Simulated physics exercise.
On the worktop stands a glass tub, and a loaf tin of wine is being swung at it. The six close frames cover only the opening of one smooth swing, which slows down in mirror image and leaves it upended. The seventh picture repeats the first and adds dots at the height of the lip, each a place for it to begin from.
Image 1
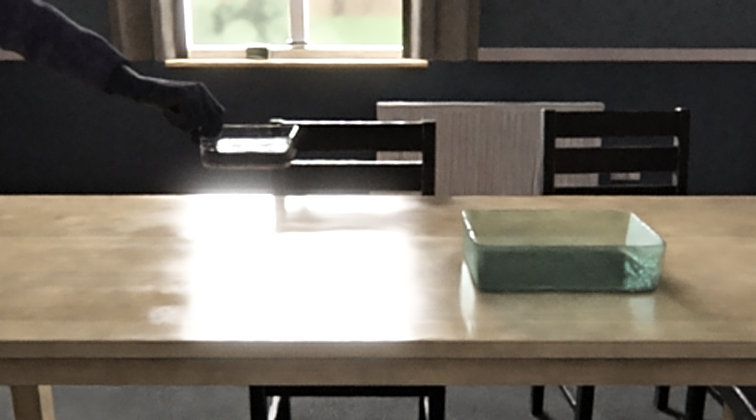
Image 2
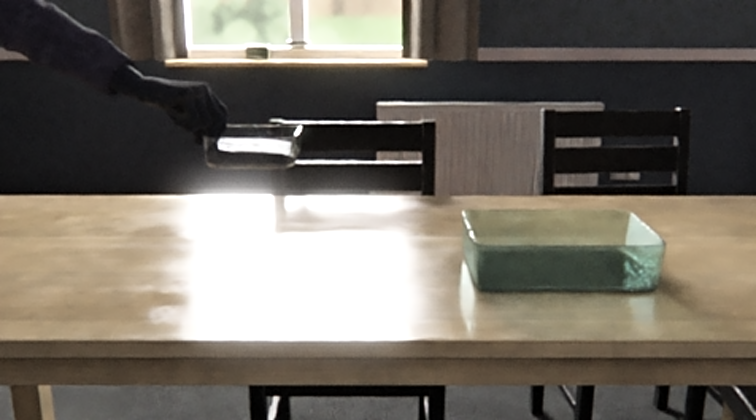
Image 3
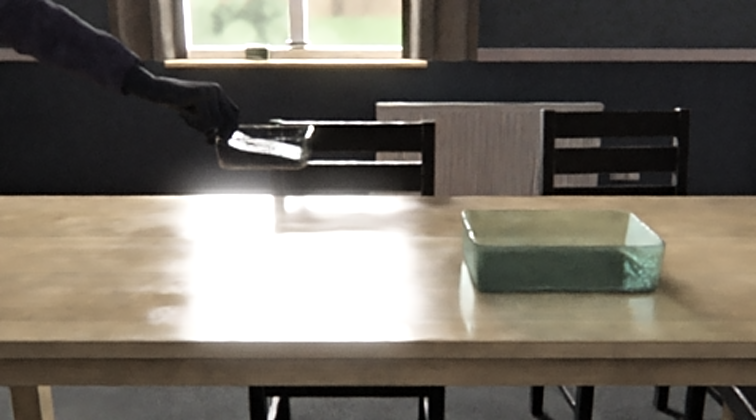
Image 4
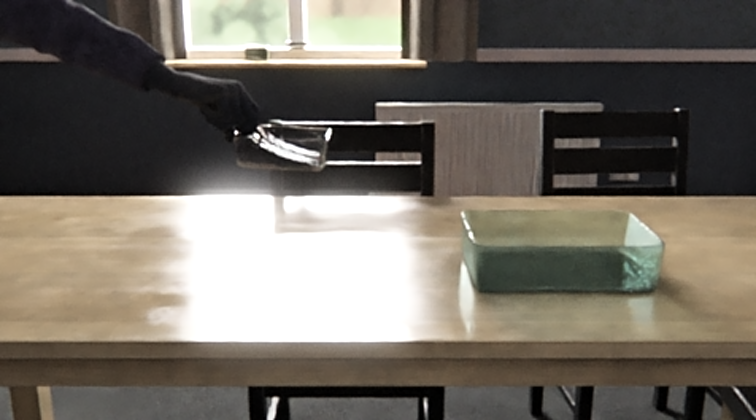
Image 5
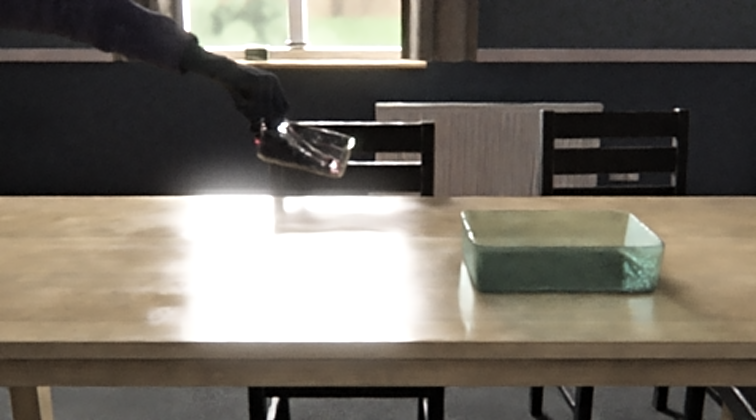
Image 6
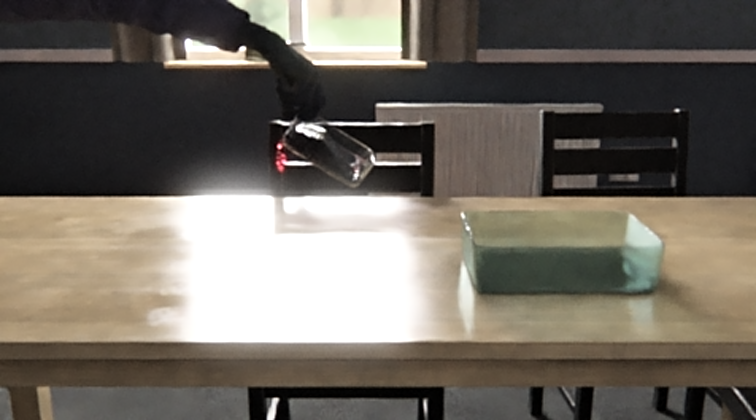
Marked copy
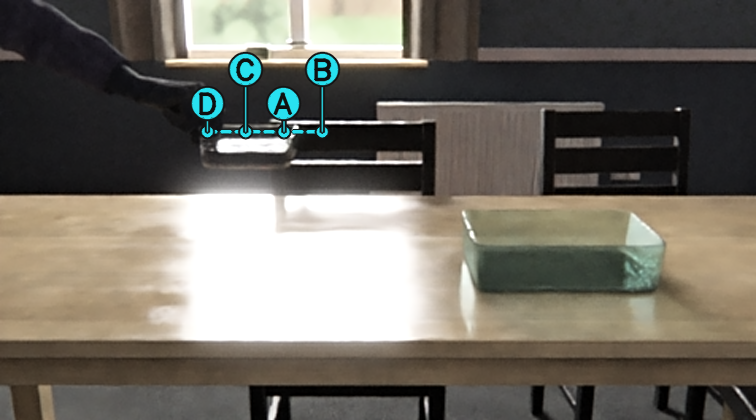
A small clear container, gripped by a dark hand reaching in from the left, hangs over a long wooden table in a dim room, viewed from the front. A greenish glass tub sits at right, with black chairs, a pale radiator and a bright window behind. The hand carries the container slightly rightward, then tips its right end downward as a little red liquid appears at its left; the camera stays still.
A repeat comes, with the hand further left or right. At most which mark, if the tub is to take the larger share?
The answer is spot B.
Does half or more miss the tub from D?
Yes, it does.
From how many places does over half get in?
One of the four.
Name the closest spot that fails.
Spot A.
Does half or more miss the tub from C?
Yes, that goes wrong.
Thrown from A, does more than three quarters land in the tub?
No, it does not.
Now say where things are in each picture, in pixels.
In the first picture, upright, lip at (293, 131); tub from (474, 290) to (658, 290); nothing has left yet.
In the second picture, upright, lip at (297, 131); nothing has left yet.
In the third picture, upright, lip at (308, 132); nothing has left yet.
In the fourth picture, tipped about 3°, lip at (327, 134); wine is over the rim, down to (250, 131).
In the fifth picture, tipped about 14°, lip at (351, 143); wine is over the rim, down to (260, 140).
In the sixth picture, tipped about 32°, lip at (373, 158); wine is over the rim, down to (283, 168).
On the marked copy, A at (283, 131); B at (322, 131); C at (245, 131); D at (207, 131).
If A is chosen, about 34 % lands in the tub, 60 % falls short and 6 % goes beside or beyond.
If B is chosen, about 65 % lands in the tub, 27 % falls short and 7 % goes beside or beyond.
If C is chosen, about 10 % lands in the tub, 86 % falls short and 4 % goes beside or beyond.
If D is chosen, about 0 % lands in the tub, 99 % falls short.
